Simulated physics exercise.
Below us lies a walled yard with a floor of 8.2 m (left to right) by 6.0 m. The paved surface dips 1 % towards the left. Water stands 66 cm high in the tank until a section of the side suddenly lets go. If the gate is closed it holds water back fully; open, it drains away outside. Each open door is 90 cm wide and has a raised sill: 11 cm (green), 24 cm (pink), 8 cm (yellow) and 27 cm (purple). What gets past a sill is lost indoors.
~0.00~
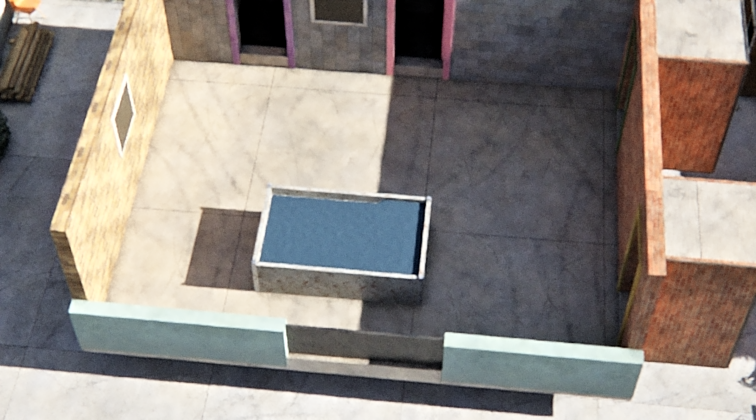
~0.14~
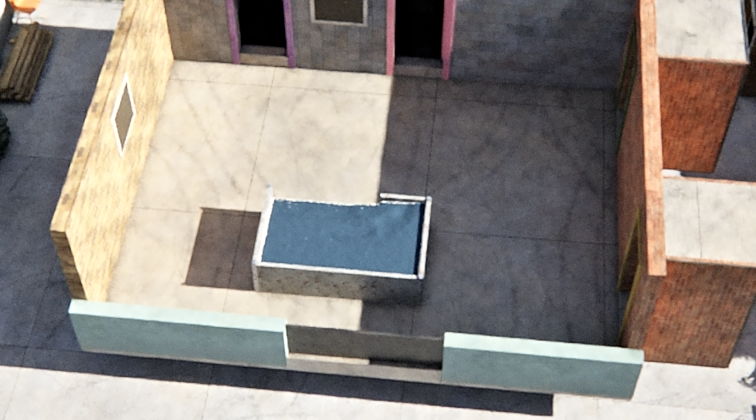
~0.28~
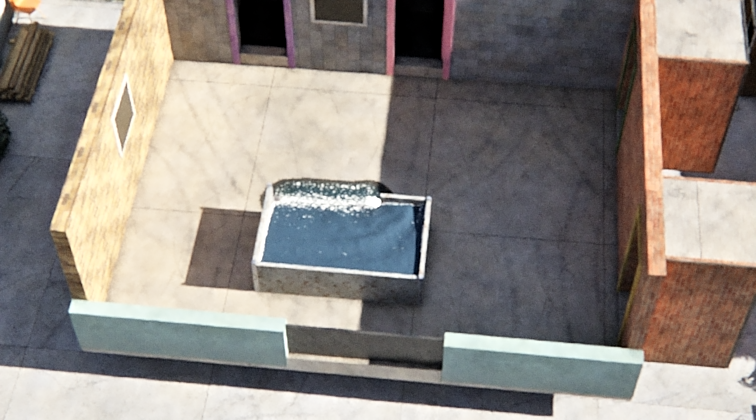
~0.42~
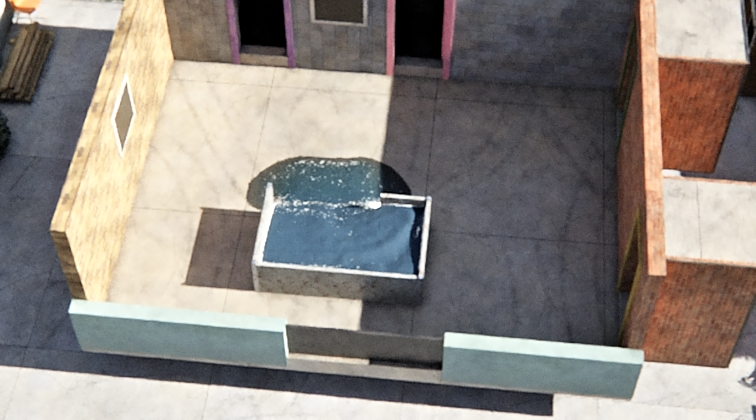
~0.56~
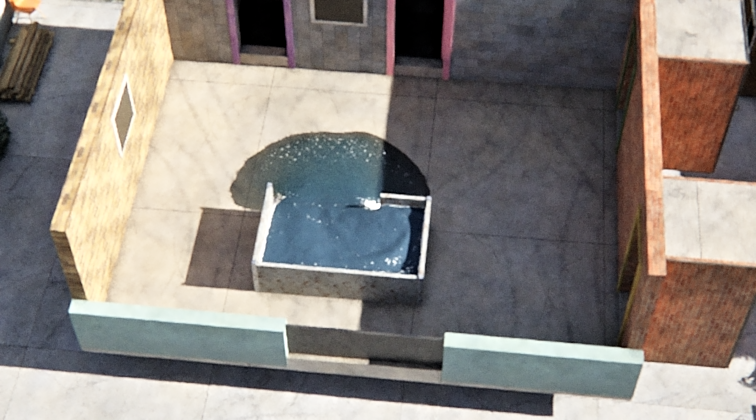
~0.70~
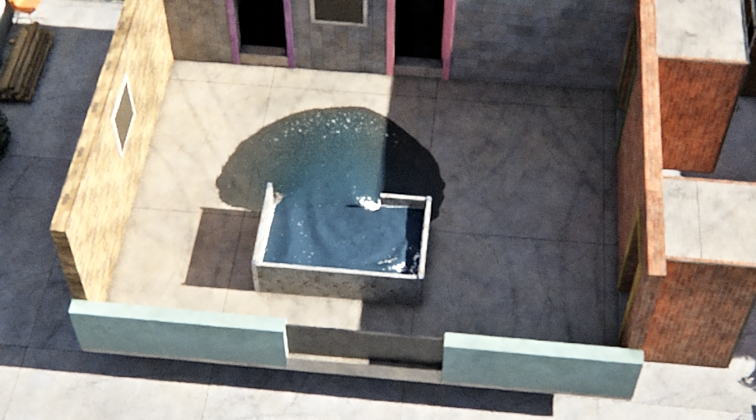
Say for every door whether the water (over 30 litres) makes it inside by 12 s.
Within that time: At the green door it keeps below the limit; at the pink door it does not reach the limit; at the yellow door it does not reach the limit; at the purple door it does not reach the limit.
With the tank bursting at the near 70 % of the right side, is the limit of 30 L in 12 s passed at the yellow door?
Then: Yellow past it.
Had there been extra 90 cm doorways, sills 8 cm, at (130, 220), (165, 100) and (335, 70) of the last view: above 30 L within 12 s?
In that order: Under, past it, above.
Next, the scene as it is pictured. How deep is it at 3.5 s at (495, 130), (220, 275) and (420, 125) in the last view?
Roughly 5, 0 and 5 cm, in turn.
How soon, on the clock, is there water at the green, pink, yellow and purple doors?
Green 3.2 s, pink 1.2 s, yellow 5.5 s, purple 1.2 s.
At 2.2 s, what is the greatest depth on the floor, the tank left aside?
Roughly 46 cm.
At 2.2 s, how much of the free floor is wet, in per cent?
About 35 per cent.
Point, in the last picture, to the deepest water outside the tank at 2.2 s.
Around (172, 66).
After 1.4 s water covers 30 % of the floor and is deepest (32 cm) near (337, 78); green door not reached, pink door 19 cm at the sill, 0 L in, yellow door not reached, purple door 14 cm at the sill, 0 L in.
After 2.2 s water covers 35 % of the floor and is deepest (46 cm) near (172, 66); green door not reached, pink door 23 cm at the sill, 0 L in, yellow door not reached, purple door 27 cm at the sill, 0 L in.
After 3.5 s water covers 45 % of the floor and is deepest (30 cm) near (182, 67); green door 12 cm at the sill, 0 L in, pink door 13 cm at the sill, 1 L in, yellow door not reached, purple door 17 cm at the sill, 1 L in.
After 7.0 s water covers 85 % of the floor and is deepest (16 cm) near (98, 328); green door 8 cm at the sill, 3 L in, pink door 7 cm at the sill, 1 L in, yellow door 2 cm at the sill, 0 L in, purple door 9 cm at the sill, 2 L in.
After 12.0 s water covers 95 % of the floor and is deepest (11 cm) near (348, 349); green door 2 cm at the sill, 3 L in, pink door 4 cm at the sill, 1 L in, yellow door 3 cm at the sill, 0 L in, purple door 6 cm at the sill, 2 L in.
